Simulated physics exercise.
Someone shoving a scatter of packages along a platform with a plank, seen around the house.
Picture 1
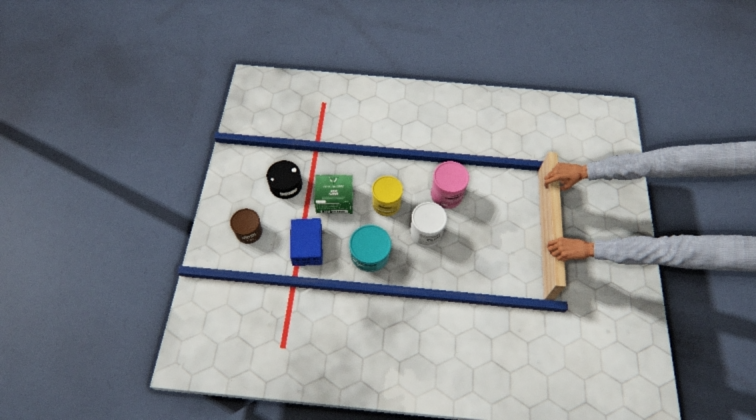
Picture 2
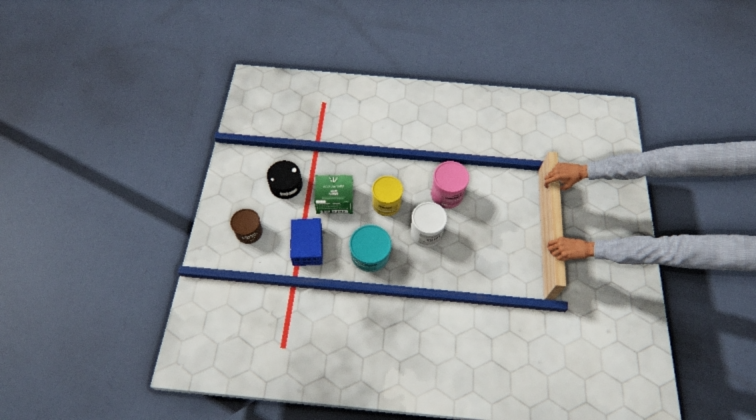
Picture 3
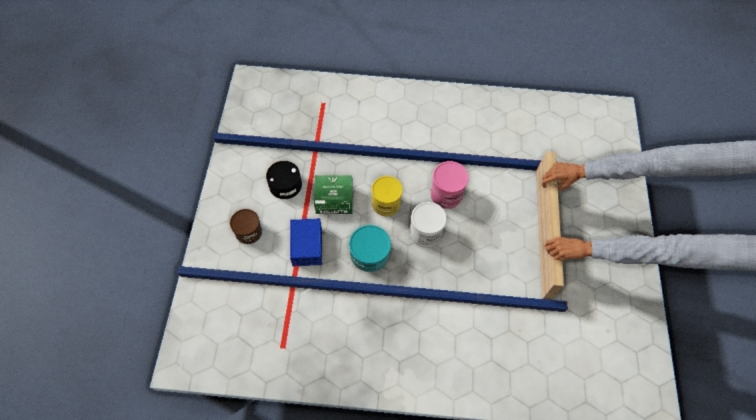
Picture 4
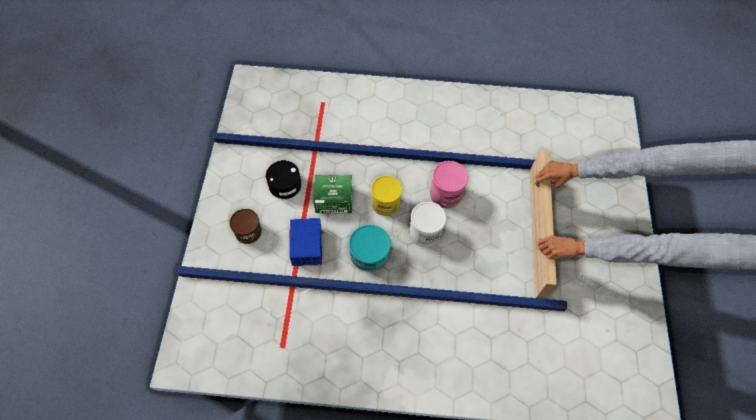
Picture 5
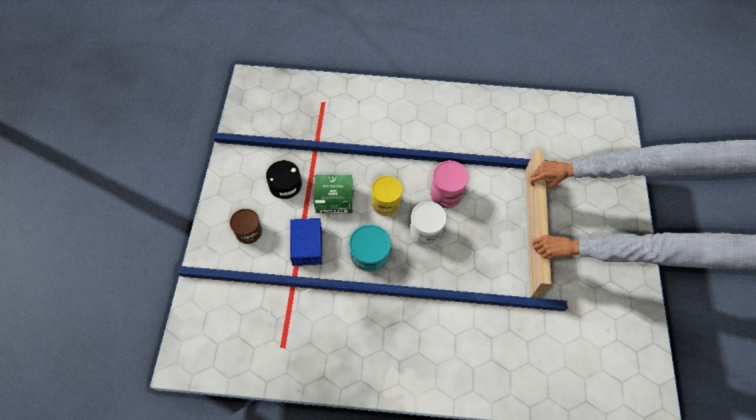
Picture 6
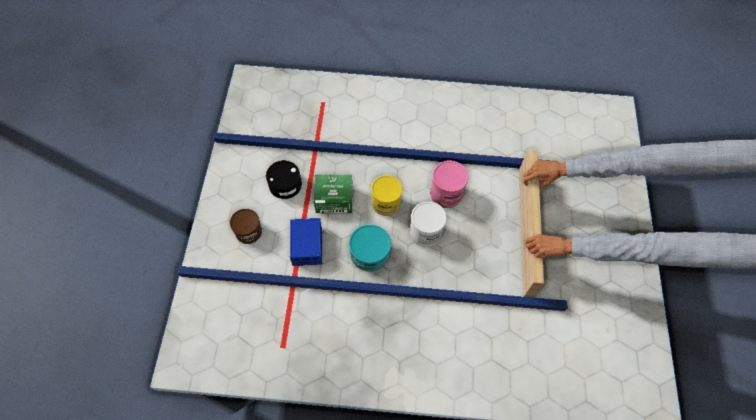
Two hands slide a wooden plank slightly left toward scattered containers that stay still.
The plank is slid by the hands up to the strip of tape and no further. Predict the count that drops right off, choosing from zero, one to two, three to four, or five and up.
The count is zero.
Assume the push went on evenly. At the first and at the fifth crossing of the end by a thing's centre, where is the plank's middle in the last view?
First about (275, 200), next about (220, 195).
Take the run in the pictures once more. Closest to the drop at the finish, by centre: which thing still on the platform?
It's the black canister.
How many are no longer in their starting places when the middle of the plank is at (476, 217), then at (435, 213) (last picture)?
I count 0 first and 2 after.
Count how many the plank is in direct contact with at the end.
It's 3.
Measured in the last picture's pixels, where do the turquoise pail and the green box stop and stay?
Turquoise pail: About (278, 244); green box: About (253, 173).
A little later, none off yet; brown pail at rest near (247, 227); black canister at rest near (284, 180); blue crate at rest near (306, 242).
Next, none off yet; brown pail at rest near (247, 227); black canister shifted a little near (278, 178); blue crate at rest near (306, 242).
When it is over, the number that fall off is zero.
